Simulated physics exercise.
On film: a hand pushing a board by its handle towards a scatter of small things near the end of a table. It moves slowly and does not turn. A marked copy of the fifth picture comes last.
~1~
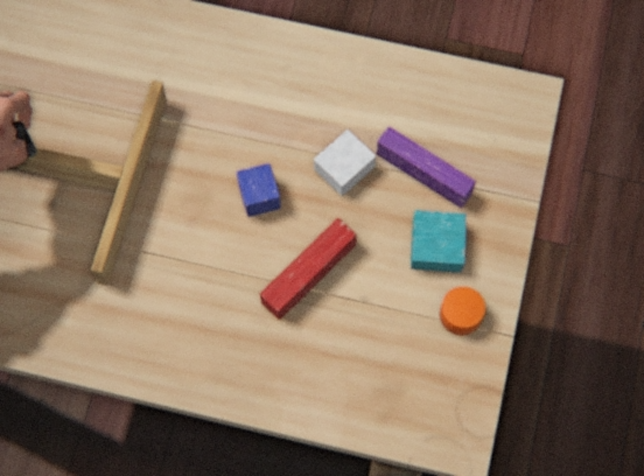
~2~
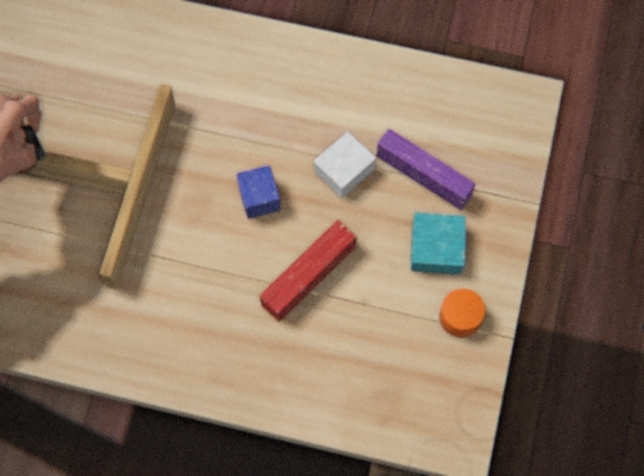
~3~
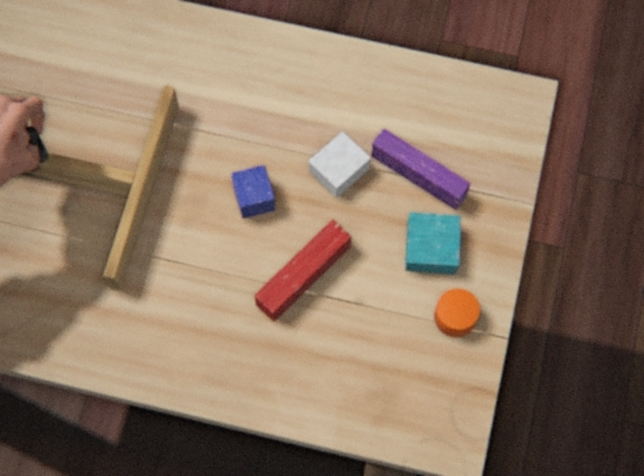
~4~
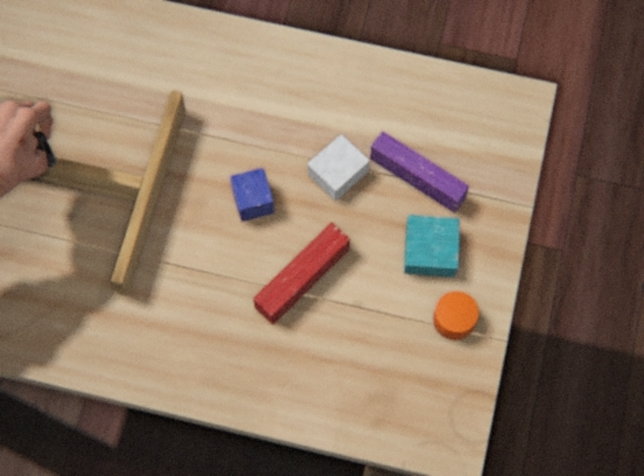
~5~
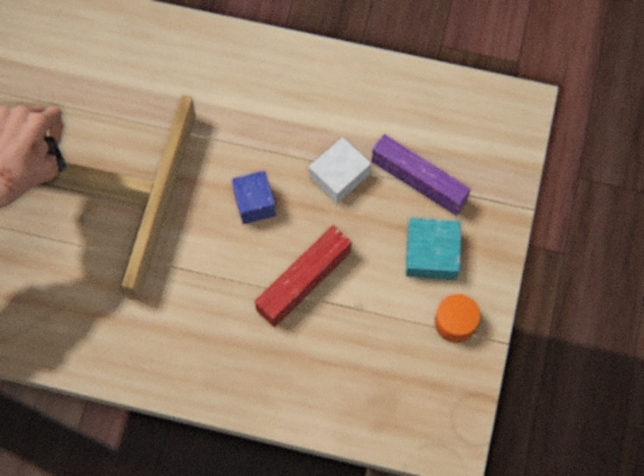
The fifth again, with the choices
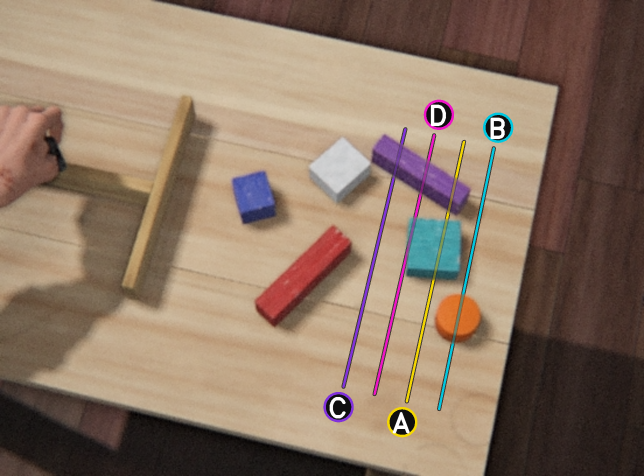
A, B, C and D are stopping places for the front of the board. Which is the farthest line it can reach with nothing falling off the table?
Stop at A.
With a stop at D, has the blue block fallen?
No.
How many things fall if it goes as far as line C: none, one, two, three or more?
In all, none.
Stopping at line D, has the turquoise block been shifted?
Yes.
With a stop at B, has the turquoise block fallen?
Yes.
On the copy, A at (437, 266); B at (468, 273); C at (376, 253); D at (406, 259).
On A. First, board (257, 211); blue block (285, 211); orange tin (457, 319).
Then, board (356, 233); turquoise block (449, 246); purple bar (436, 166).
Finally, board (435, 251); turquoise block (512, 243); orange tin (490, 335); nothing has fallen.
By contrast, B drops the turquoise block and orange tin; C is safe but short; D is safe but short.
